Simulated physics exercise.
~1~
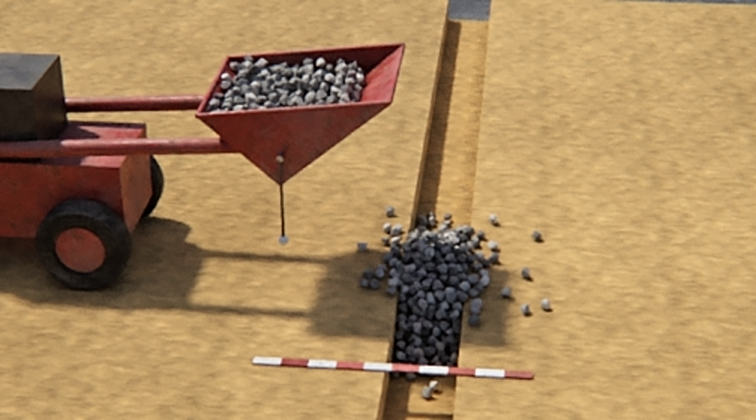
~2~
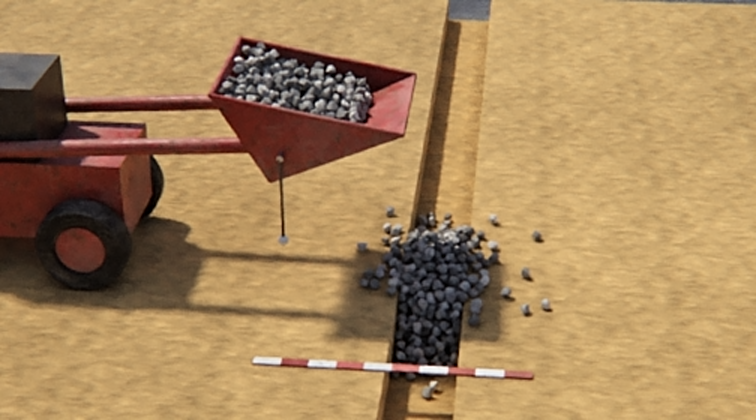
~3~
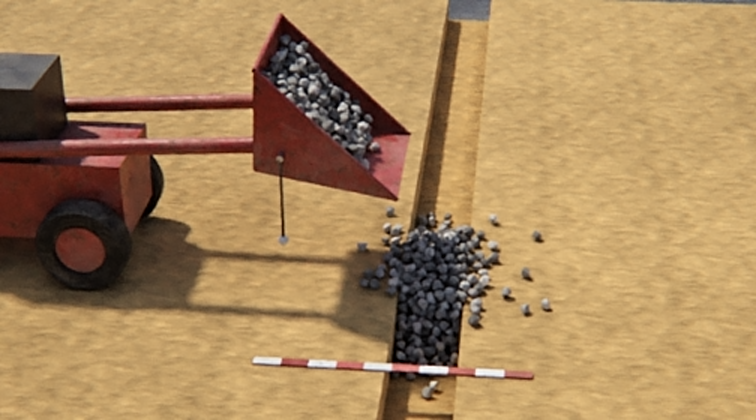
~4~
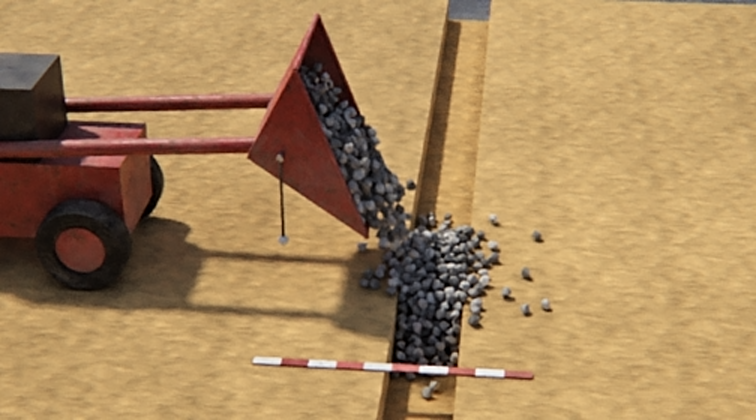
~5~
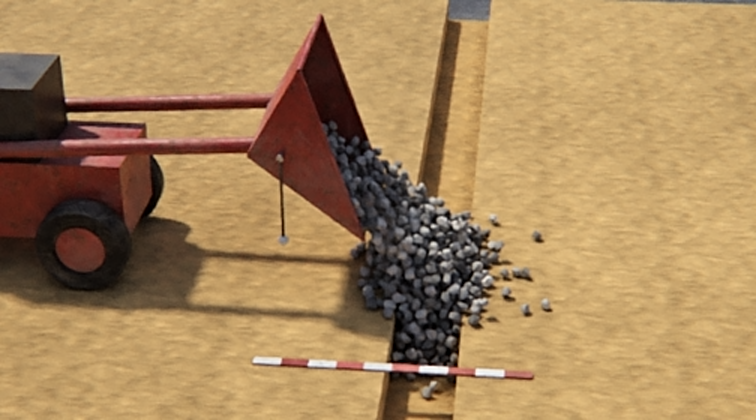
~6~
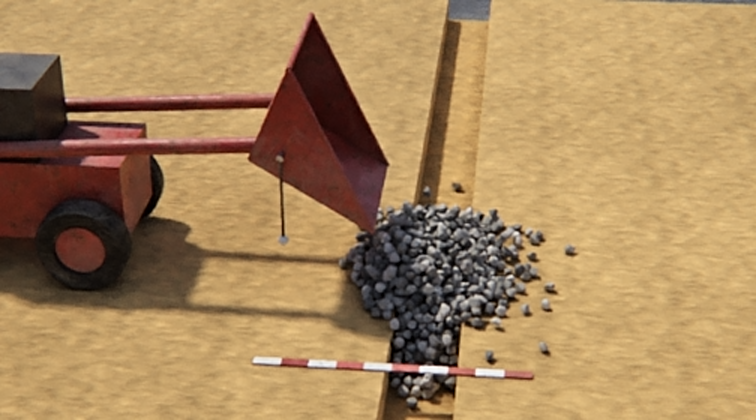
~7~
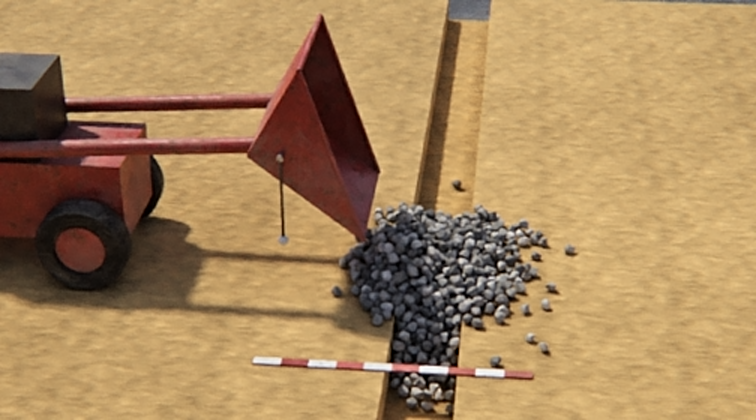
A red loader with dark wheels stands at the left on sandy ground, seen from above and to one side, holding out a red bucket full of grey stones. Ahead, a straight trench runs away from the viewer, with an earlier heap of stones in it and a red and white staff lying across its near part. The bucket tips forward to the right, steeper and steeper, until stones slide over its lip onto the heap. The stones pour out, then the bucket rocks back slightly and forward again. It ends empty, above a wider heap filling part of the trench and spilling over both sides.
